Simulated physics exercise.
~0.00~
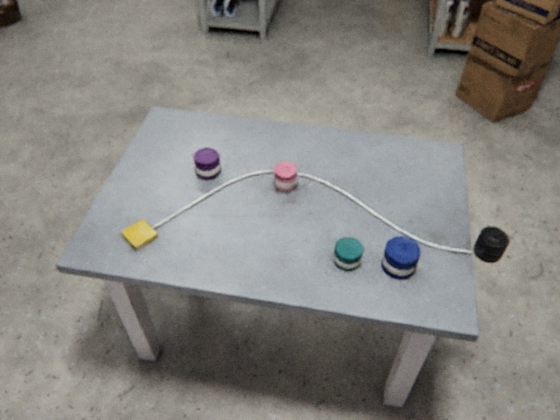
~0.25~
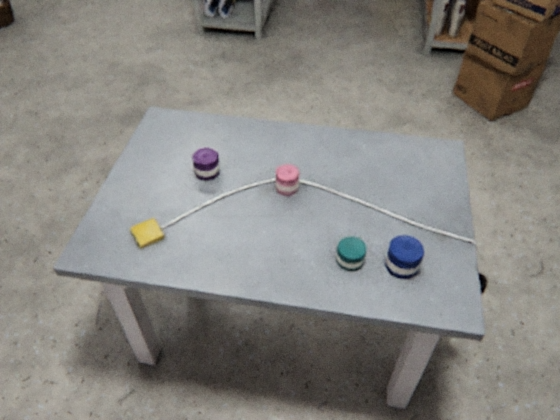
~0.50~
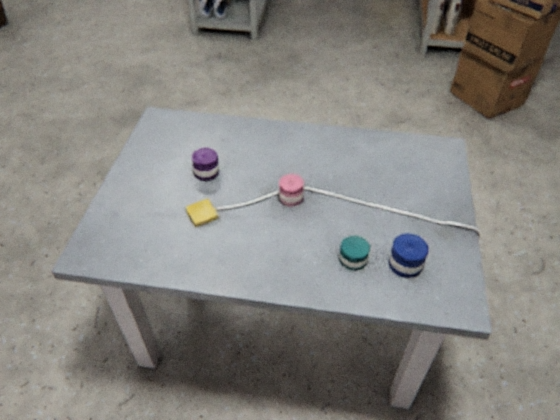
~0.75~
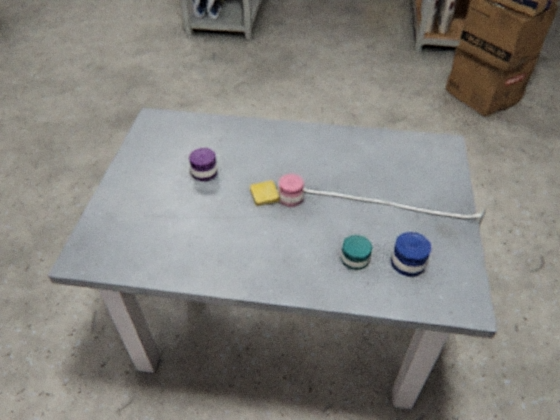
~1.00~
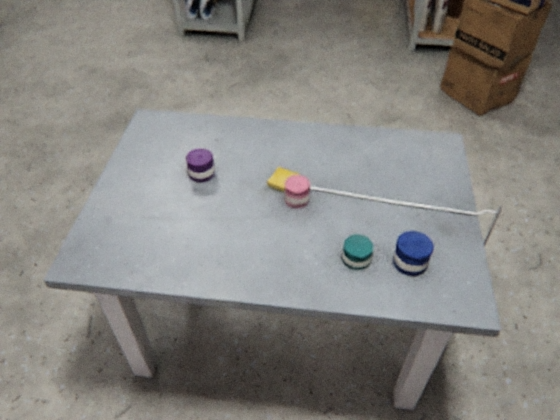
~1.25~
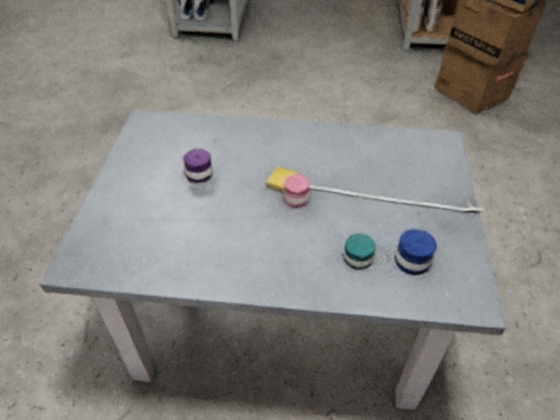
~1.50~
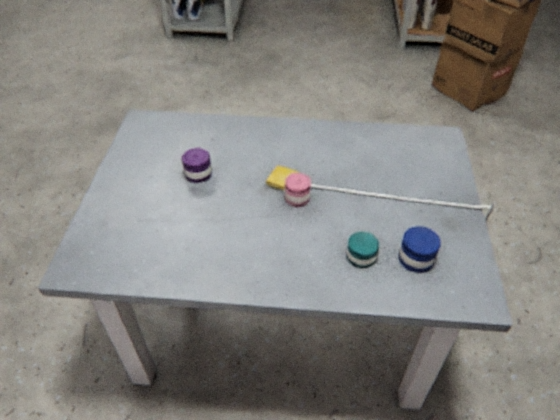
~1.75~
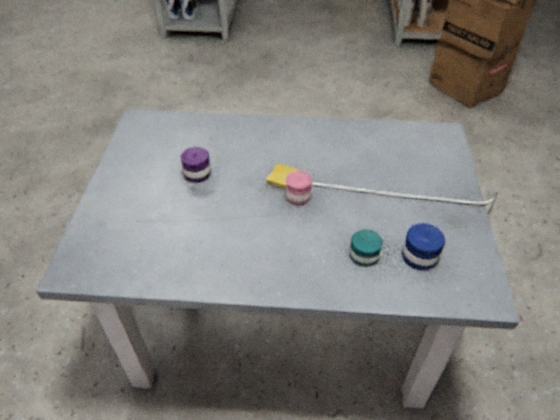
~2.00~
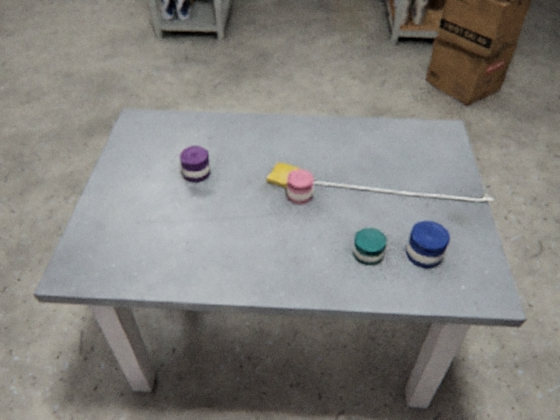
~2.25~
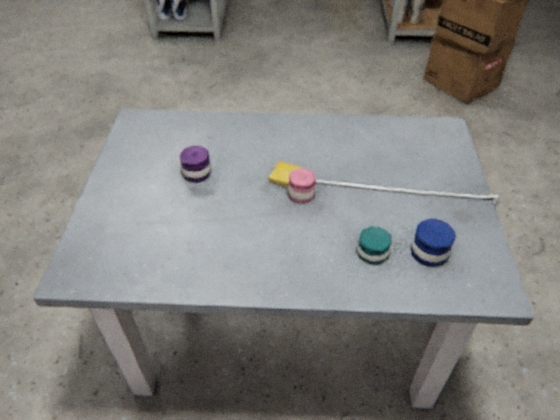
On a grey workshop table, a black object drops off the right edge, its white cord dragging a yellow block beside a pink canister.
